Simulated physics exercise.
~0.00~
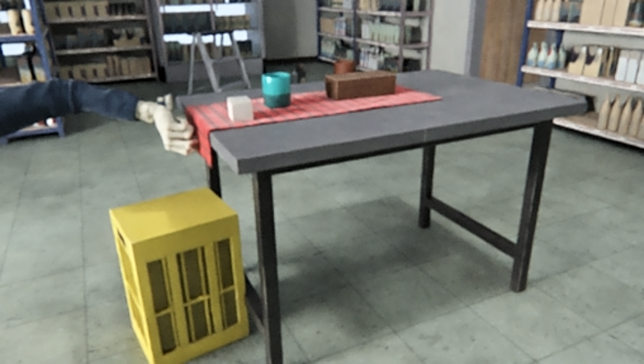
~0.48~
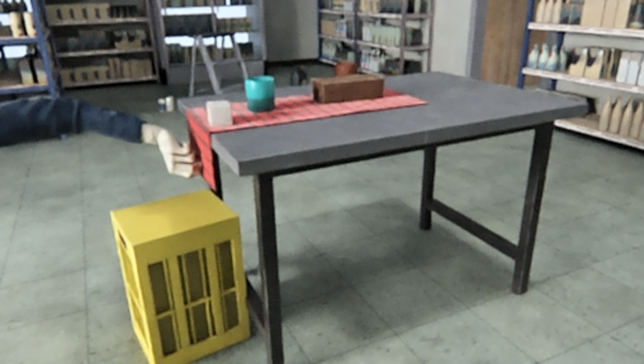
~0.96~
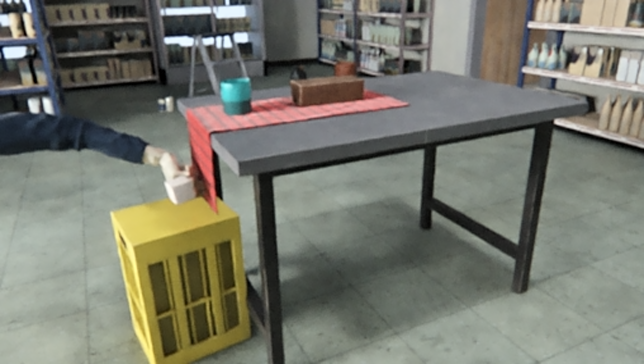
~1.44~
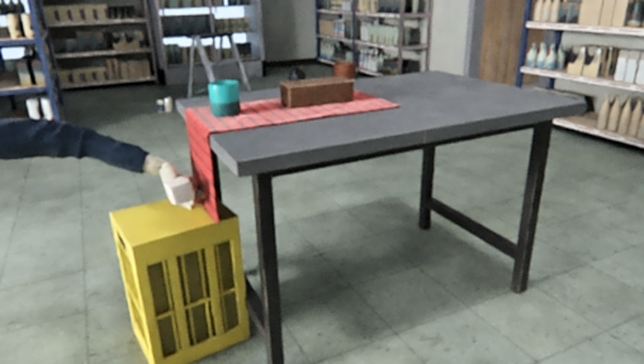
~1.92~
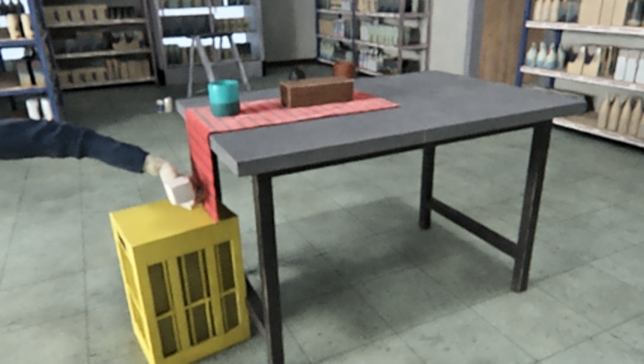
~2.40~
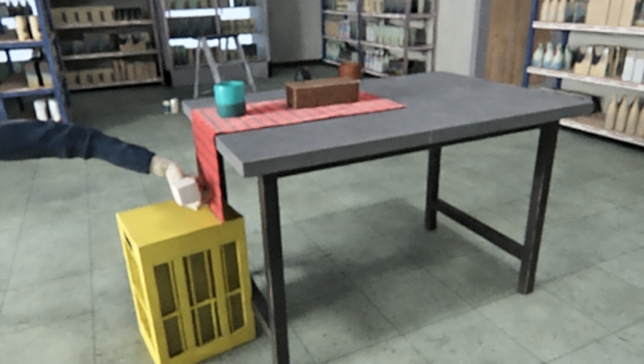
A hand pulled the hanging end of a red cloth down toward a yellow crate, drawing a turquoise mug and a brick left along the table, while a small white block slid over the edge and ended up by the hand, the mug still on top.
